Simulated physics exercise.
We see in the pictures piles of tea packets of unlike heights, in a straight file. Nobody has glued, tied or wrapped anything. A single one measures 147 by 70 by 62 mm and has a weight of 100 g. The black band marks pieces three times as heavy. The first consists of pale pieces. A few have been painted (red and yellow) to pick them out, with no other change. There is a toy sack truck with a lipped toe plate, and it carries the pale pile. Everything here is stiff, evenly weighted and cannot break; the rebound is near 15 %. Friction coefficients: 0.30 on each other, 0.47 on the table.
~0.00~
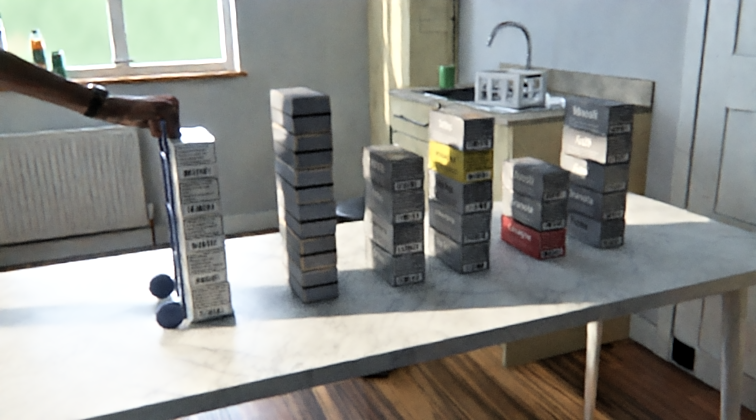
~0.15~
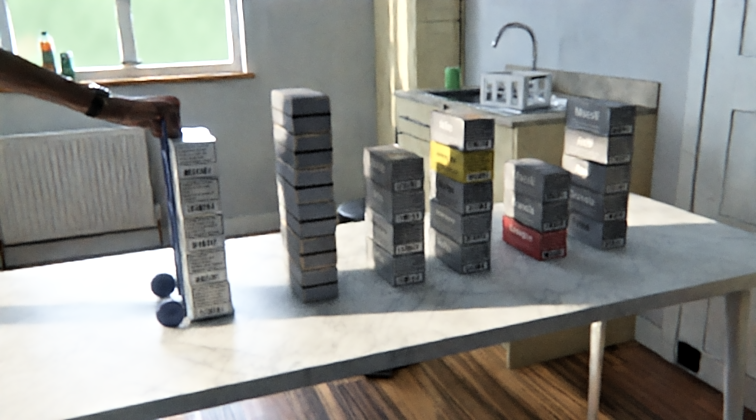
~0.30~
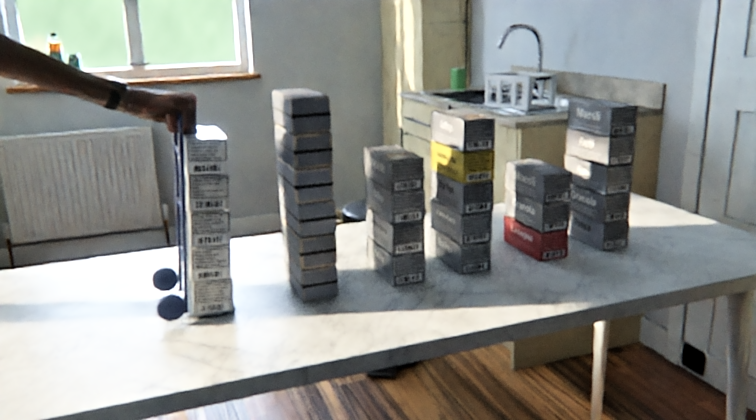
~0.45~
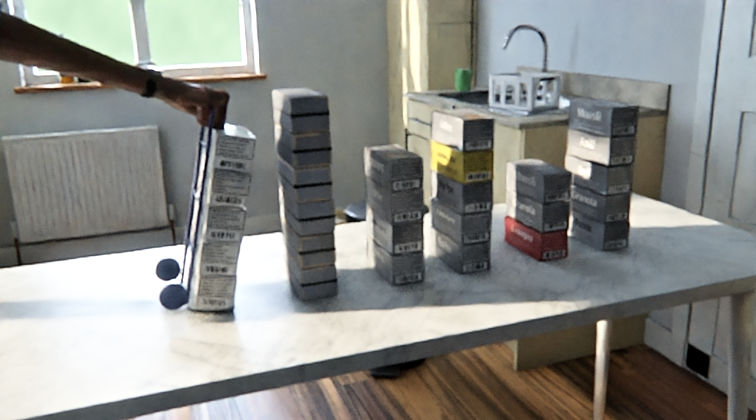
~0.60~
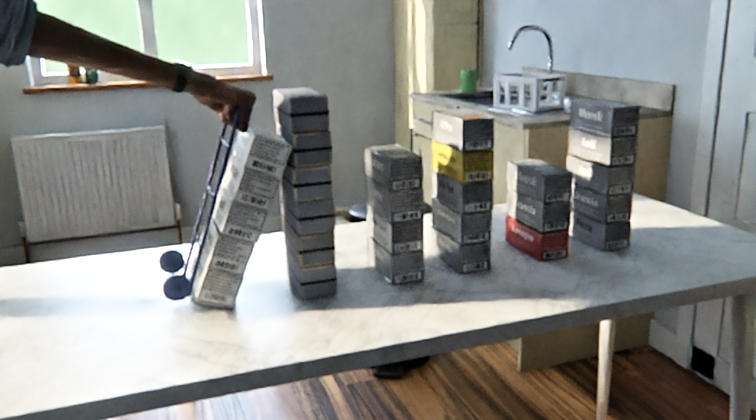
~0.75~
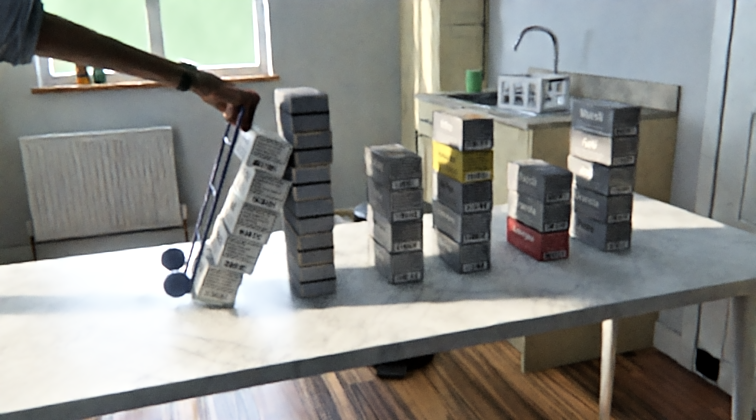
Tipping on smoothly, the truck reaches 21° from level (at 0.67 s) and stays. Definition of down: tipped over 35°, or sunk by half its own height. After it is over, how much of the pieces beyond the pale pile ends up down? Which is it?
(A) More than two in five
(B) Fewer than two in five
B.
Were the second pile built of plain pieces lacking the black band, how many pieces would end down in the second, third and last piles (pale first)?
Second 6, third 4, last 4.
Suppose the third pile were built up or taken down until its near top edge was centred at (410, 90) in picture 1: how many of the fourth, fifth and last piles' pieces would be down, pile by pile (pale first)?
Counts down - fourth: 0; fifth: 0; last: 0.
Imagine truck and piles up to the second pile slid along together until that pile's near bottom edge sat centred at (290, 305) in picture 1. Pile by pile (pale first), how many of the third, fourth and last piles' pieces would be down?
That would give third 0, fourth 0 and last 0.
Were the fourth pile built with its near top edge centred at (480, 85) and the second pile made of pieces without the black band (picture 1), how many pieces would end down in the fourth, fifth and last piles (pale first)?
Fourth 6, fifth 3, last 4.
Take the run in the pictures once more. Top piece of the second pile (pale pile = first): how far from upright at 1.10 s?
Lean: Near 0 degrees.
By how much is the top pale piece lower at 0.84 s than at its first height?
Roughly 2 cm.
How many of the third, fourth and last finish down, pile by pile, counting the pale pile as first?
Third 0, fourth 0, last 0.
Around 0.84 s, 0 of the pale pile down; none of the 23 other packets down.
Around 1.10 s, 0 of the pale pile down; none of the 23 other packets down, 1 disturbed.
Finally (1.7 s), 0 of the pale pile down; none of the 23 other packets down, 1 disturbed; yellow packet unmoved; red packet unmoved. That is 0 per cent. Seen by the last camera, middles, yellow packet near (462, 159), red packet near (537, 236).
